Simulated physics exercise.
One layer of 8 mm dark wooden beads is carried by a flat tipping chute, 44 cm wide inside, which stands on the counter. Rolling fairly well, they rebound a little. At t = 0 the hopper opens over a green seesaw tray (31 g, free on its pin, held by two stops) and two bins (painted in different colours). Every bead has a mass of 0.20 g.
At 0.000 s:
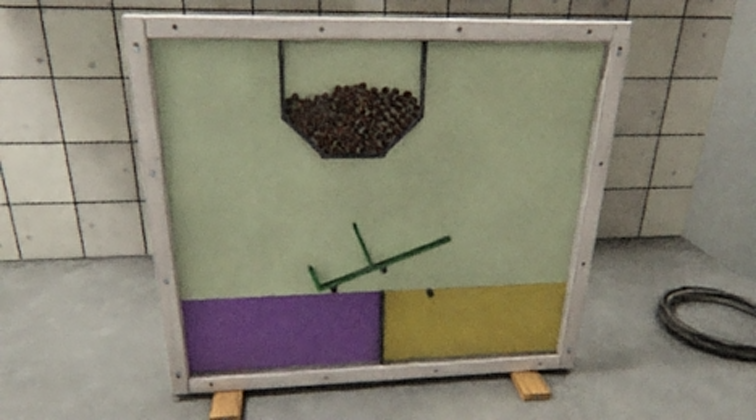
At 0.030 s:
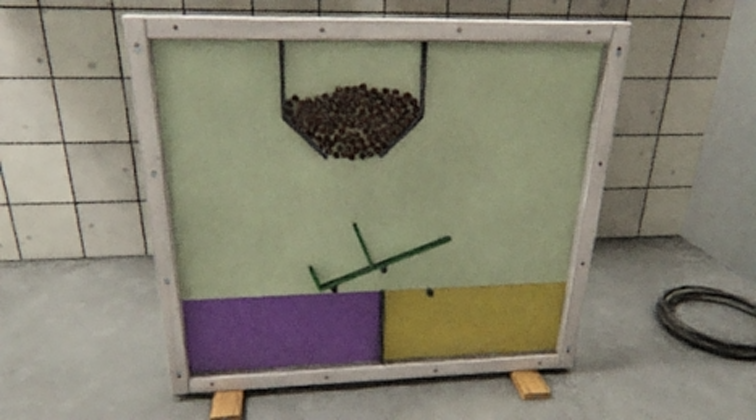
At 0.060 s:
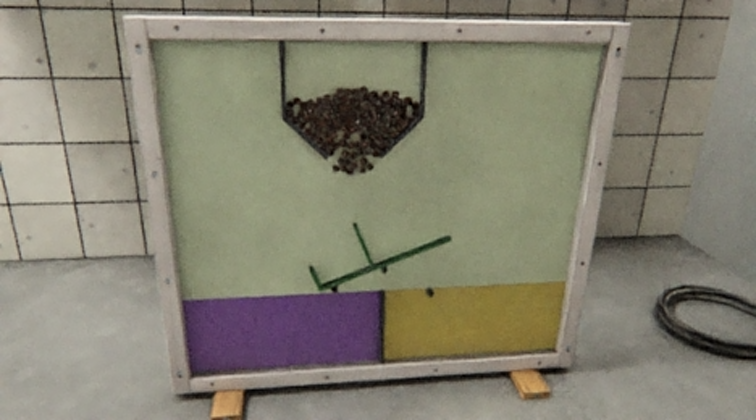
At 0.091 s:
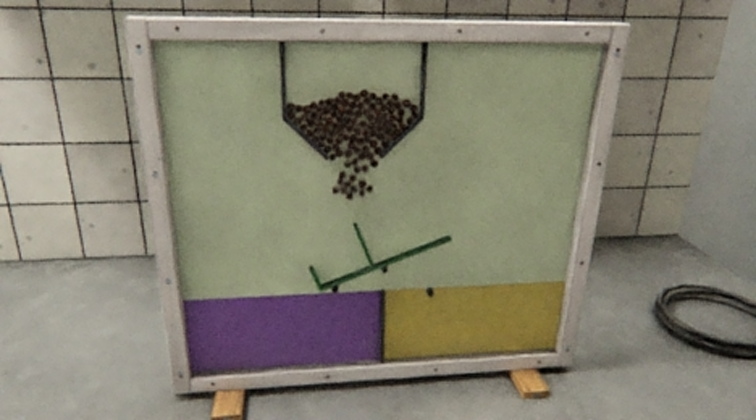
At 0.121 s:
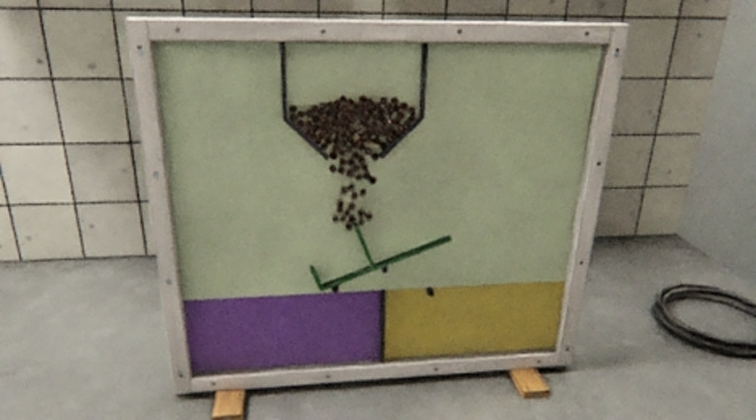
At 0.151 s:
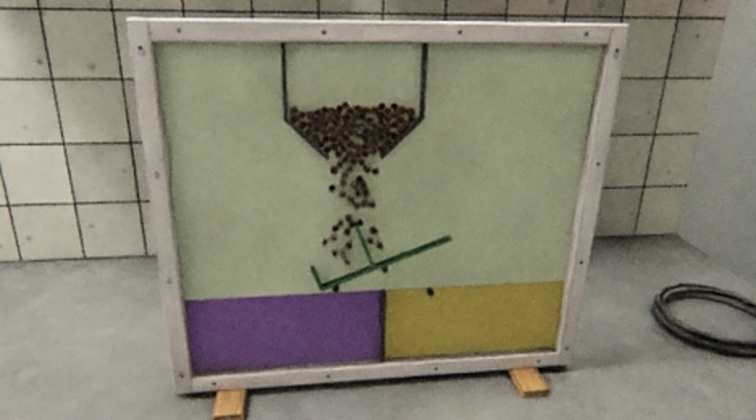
At first, a heap of dark beads sits in a hopper above a tilted green tray and two bins, one purple and one yellow. The hopper's bottom opens and beads drop in a narrow stream. They reach the tray's upright wall and scatter around it, while the tray stays tilted down to the left.
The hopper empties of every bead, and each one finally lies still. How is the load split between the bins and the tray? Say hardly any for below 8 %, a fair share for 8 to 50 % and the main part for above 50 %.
In order: Yellow bin: Close to zero; purple bin: A middle share; tray: The greater share.
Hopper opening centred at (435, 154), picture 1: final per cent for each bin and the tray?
Final per cent - yellow bin: 100, purple bin: 0, tray: 0.
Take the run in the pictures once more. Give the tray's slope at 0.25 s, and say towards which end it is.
Tilt: About 20 degrees; low end: Left.
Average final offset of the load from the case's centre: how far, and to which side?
6 cm left.
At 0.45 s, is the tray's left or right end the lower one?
That would be the left end.
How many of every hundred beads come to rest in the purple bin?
Result: Approx. 30 per cent.
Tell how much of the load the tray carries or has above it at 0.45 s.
About 80 percent.
After 0.25 s 60 % have left the hopper; tray left end down 21°; on or over it 60 %, past it to the left 5 %, to the right 0 %.
After 0.45 s 100 % have left the hopper; tray left end down 21°; on or over it 80 %, past it to the left 20 %, to the right 0 %.
After 0.80 s 100 % have left the hopper; tray left end down 21°; on or over it 70 %, past it to the left 30 %, to the right 0 %.
At rest by 1.7 s, yellow bin 0 %, purple bin 30 %, tray 70 %; tray left end down 21°.
